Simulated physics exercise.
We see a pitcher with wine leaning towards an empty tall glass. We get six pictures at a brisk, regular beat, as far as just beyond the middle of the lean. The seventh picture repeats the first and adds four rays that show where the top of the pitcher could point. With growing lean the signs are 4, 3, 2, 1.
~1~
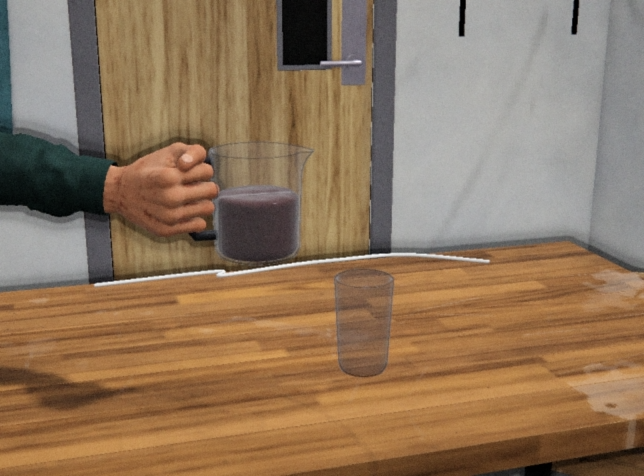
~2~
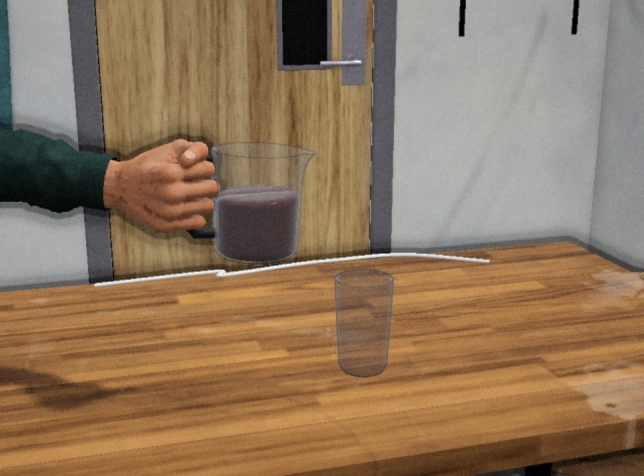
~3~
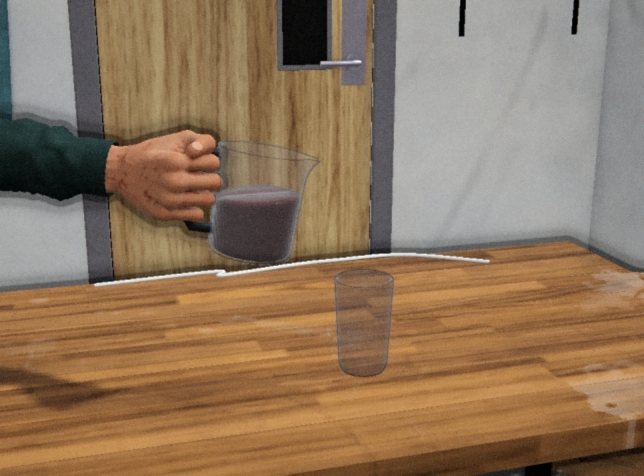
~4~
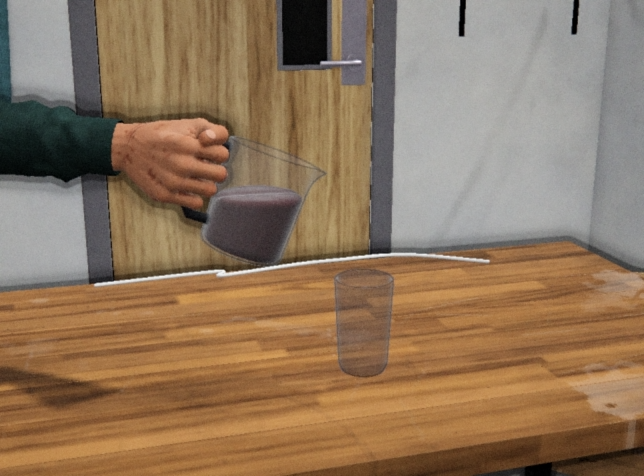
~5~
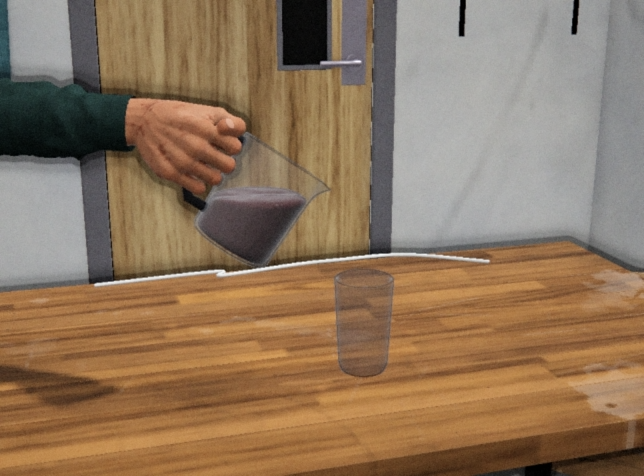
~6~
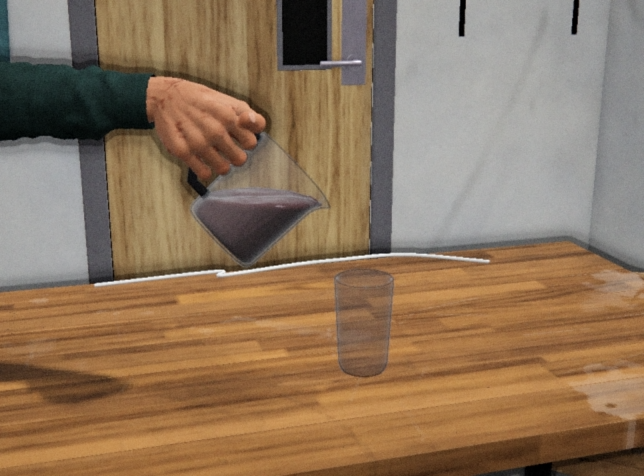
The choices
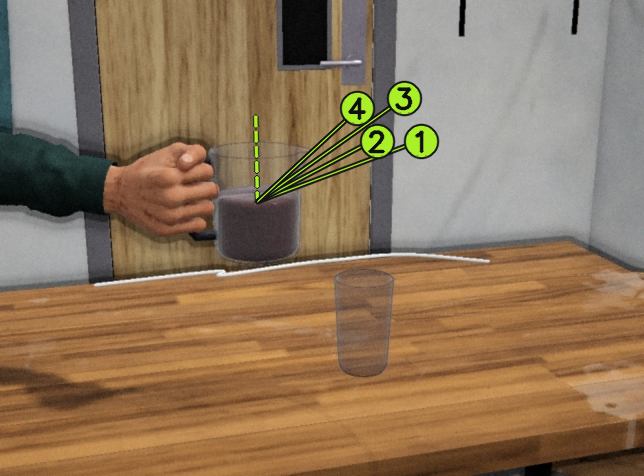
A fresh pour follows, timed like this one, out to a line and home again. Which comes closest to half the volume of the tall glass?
Take 2.
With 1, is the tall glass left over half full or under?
Over.
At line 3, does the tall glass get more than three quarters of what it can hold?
No.
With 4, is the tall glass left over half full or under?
Under half.
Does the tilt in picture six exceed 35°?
Yes, it does.
In lime, 1 at (405, 146); 2 at (360, 146); 3 at (389, 107); 4 at (345, 121).
If 1 is chosen, the tall glass ends with about 73 % of what it can hold.
If 2 is chosen, the tall glass ends with about 50 % of what it can hold.
If 3 is chosen, the tall glass ends with about 27 % of what it can hold.
If 4 is chosen, the tall glass ends with about 10 % of what it can hold.
